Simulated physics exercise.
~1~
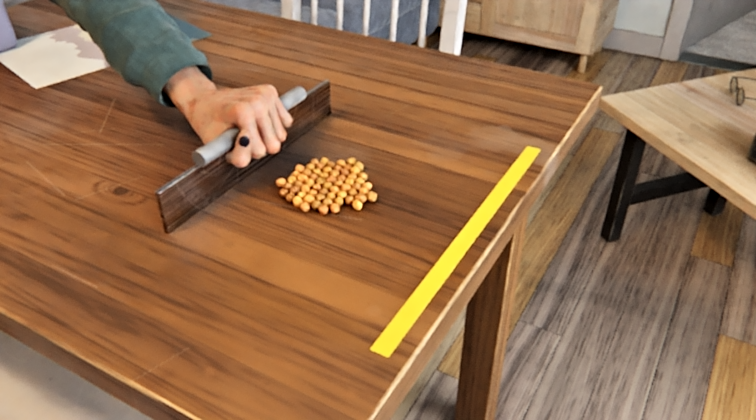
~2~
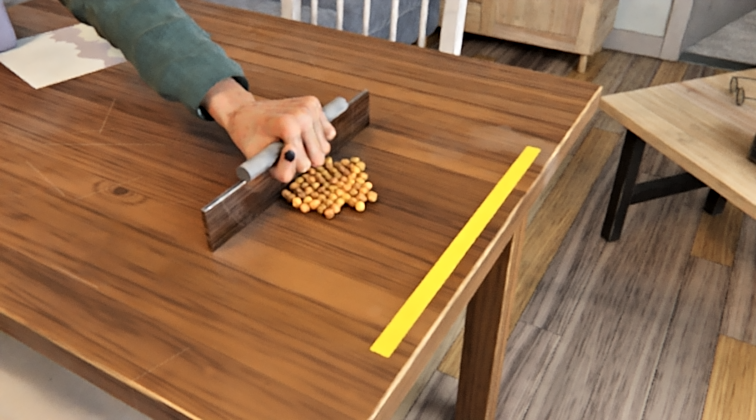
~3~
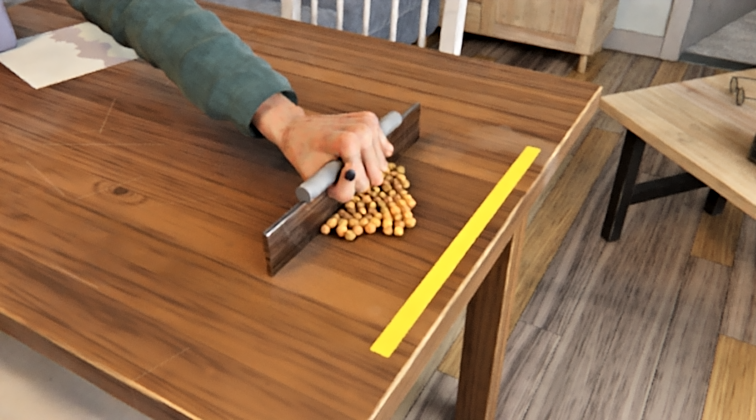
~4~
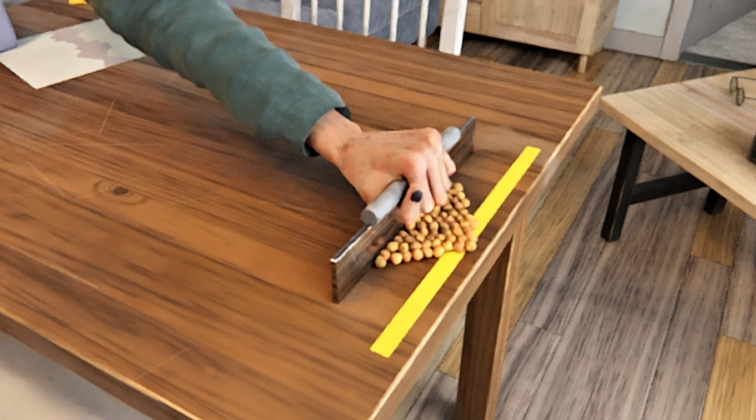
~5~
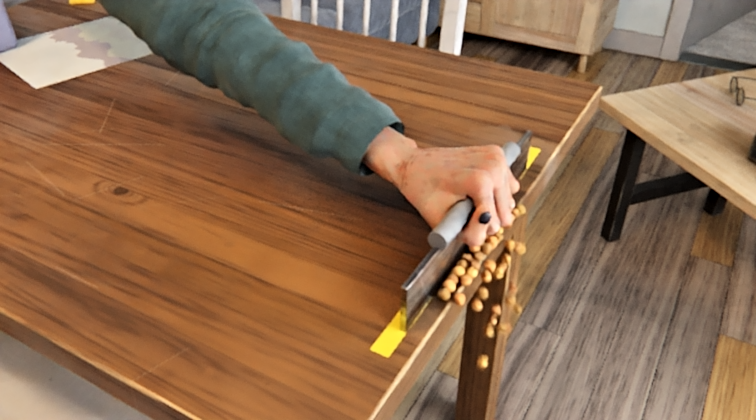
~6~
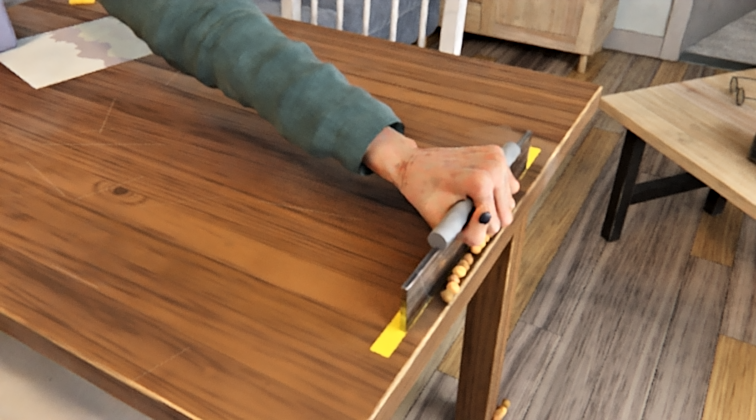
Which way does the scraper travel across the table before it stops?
The scraper moves to the right, toward the yellow tape near the table's edge.
